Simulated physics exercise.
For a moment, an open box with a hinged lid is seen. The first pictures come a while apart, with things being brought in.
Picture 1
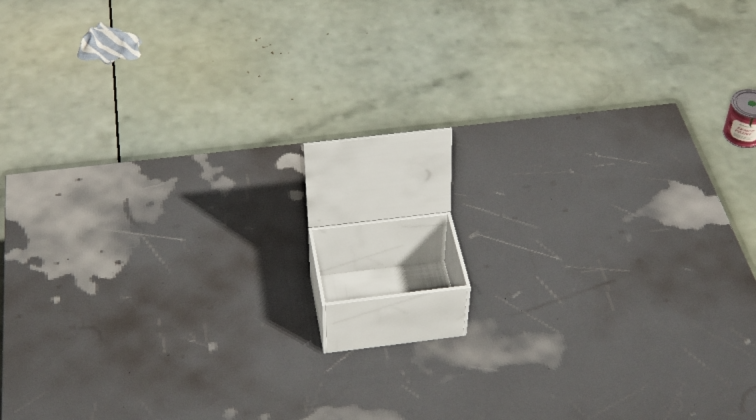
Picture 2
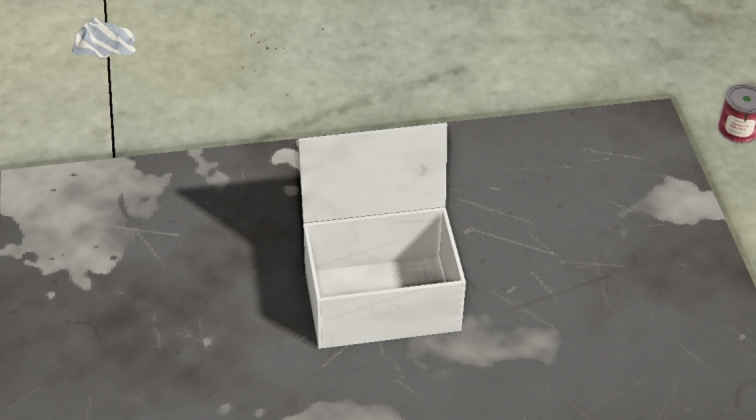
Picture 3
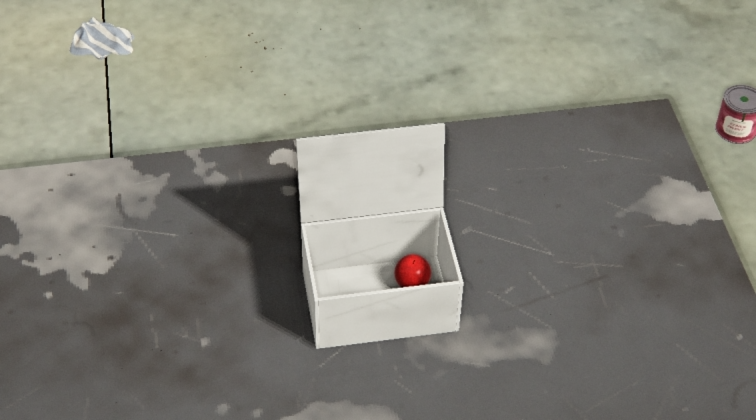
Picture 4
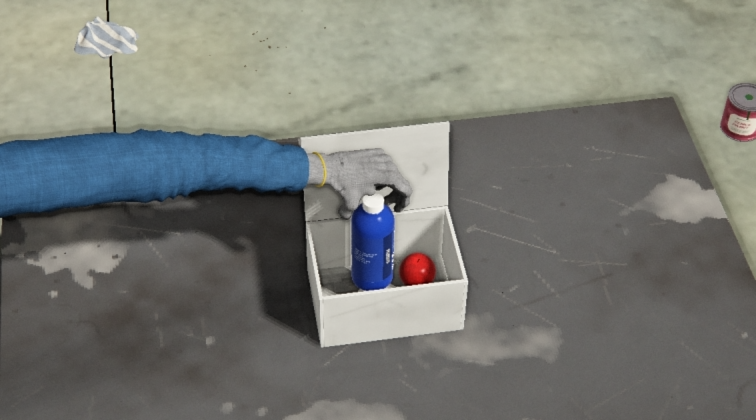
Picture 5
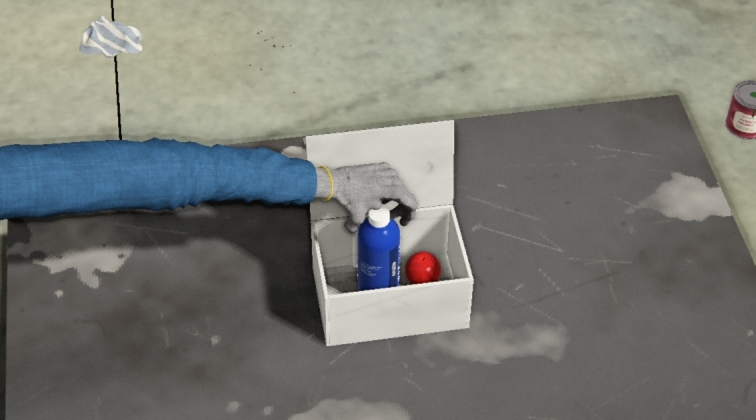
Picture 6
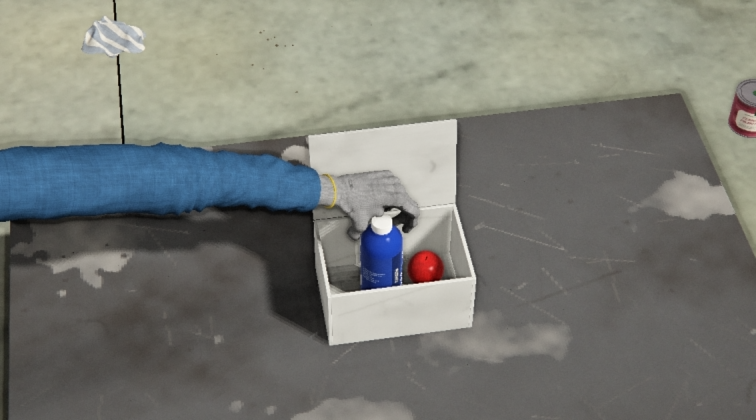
On a dark scuffed surface, a red ball-like object appearing in an open white box, then a gloved hand lowering a blue bottle beside it.
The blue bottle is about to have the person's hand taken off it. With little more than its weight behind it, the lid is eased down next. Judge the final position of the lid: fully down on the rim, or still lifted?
Final position: Still lifted.
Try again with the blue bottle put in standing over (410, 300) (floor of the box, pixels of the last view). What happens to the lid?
Result: Lid drops fully.
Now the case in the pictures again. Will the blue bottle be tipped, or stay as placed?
It stays as placed.
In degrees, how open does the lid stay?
Roughly 50°.
Then, 1.20 s on from there, lid starting down.
Then, 1.50 s on from there, lid 65° above the rim.
In the end, lid 48° above the rim; both unmoved. At the end, from the last picture's camera, blue bottle near (381, 259).
